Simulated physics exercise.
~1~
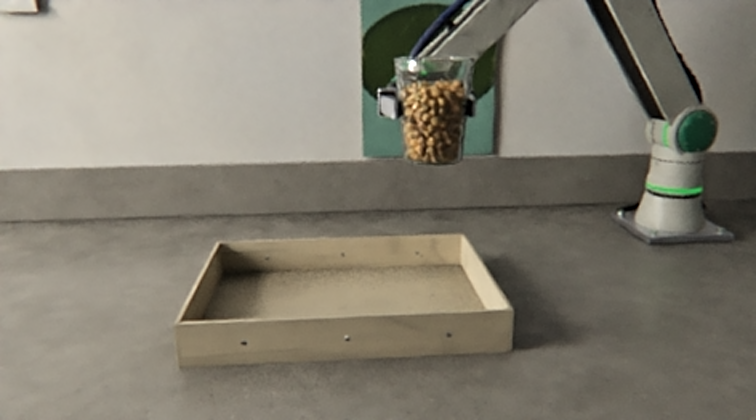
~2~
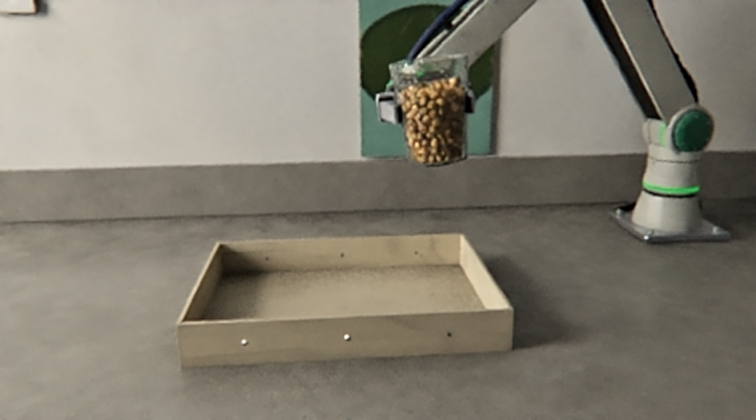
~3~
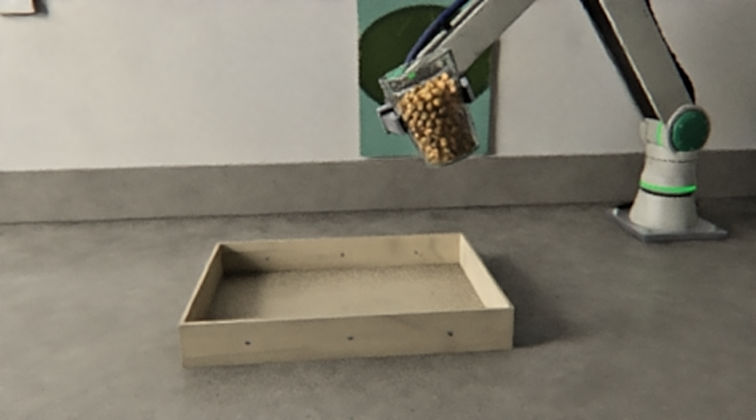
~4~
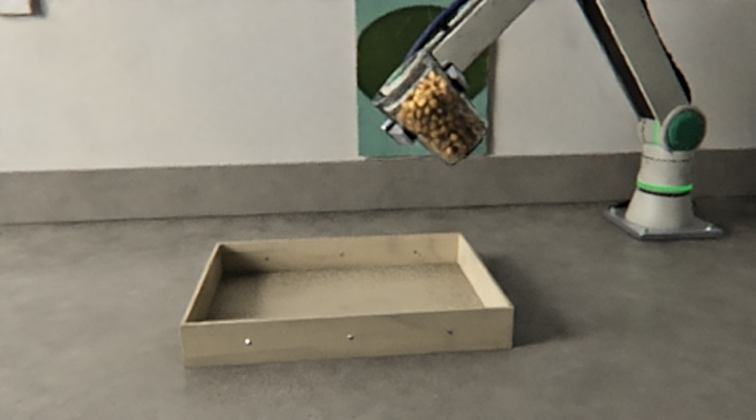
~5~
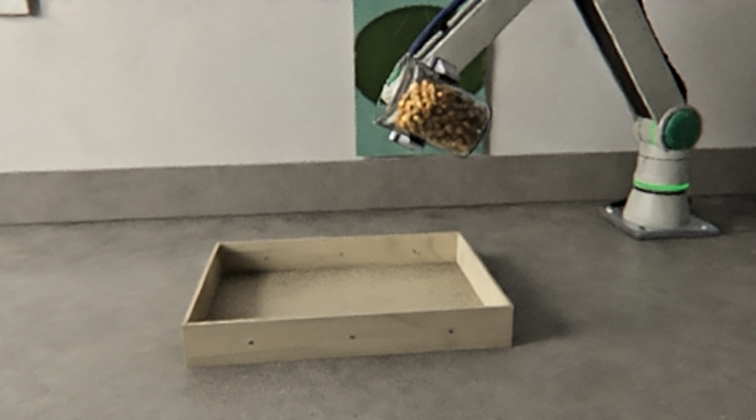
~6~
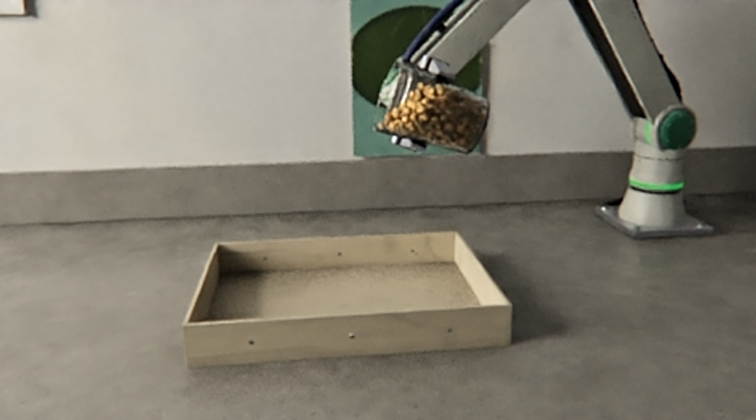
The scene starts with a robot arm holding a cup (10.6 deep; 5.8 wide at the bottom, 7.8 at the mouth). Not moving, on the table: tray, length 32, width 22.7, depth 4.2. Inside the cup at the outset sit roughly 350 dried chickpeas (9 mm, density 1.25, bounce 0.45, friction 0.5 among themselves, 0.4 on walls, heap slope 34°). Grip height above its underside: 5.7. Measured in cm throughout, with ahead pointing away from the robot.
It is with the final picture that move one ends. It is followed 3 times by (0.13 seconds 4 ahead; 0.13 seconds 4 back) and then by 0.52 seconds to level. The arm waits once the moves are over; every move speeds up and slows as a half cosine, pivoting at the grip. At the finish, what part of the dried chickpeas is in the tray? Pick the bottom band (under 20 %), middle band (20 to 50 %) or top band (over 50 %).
Middle band.
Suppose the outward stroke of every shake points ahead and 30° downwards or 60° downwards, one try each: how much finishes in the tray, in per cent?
It comes to around 15 per cent on the first try and around 0 per cent on the second.
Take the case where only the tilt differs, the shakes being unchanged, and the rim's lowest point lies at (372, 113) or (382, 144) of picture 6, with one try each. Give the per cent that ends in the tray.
5 % and 85 %.
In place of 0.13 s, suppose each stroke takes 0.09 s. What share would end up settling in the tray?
Then about 55 per cent.
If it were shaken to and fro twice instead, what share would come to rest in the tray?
Roughly 30 in a hundred.
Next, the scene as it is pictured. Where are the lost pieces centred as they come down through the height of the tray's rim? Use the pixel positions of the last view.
Centre: About (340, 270).
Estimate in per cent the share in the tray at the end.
Roughly 35 percent.
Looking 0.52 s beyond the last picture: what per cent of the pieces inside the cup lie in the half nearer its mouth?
Roughly 50 %.
Then, 0.52 s later, tilted 69° forward, highest piece 24 above the table; 262 in the cup, 45 in the tray, 43 in flight or on a rim.
Then, 1.04 s later, tilted 35° forward, highest piece 25 above the table; 220 in the cup, 130 in the tray.
Then, 1.50 s later, level, highest piece 25 above the table; 220 in the cup, 130 in the tray.
Then, 2.55 s later, level, highest piece 25 above the table; 220 in the cup, 130 in the tray.
At rest, 220 in the cup, 130 in the tray. That is 37 % in the tray.
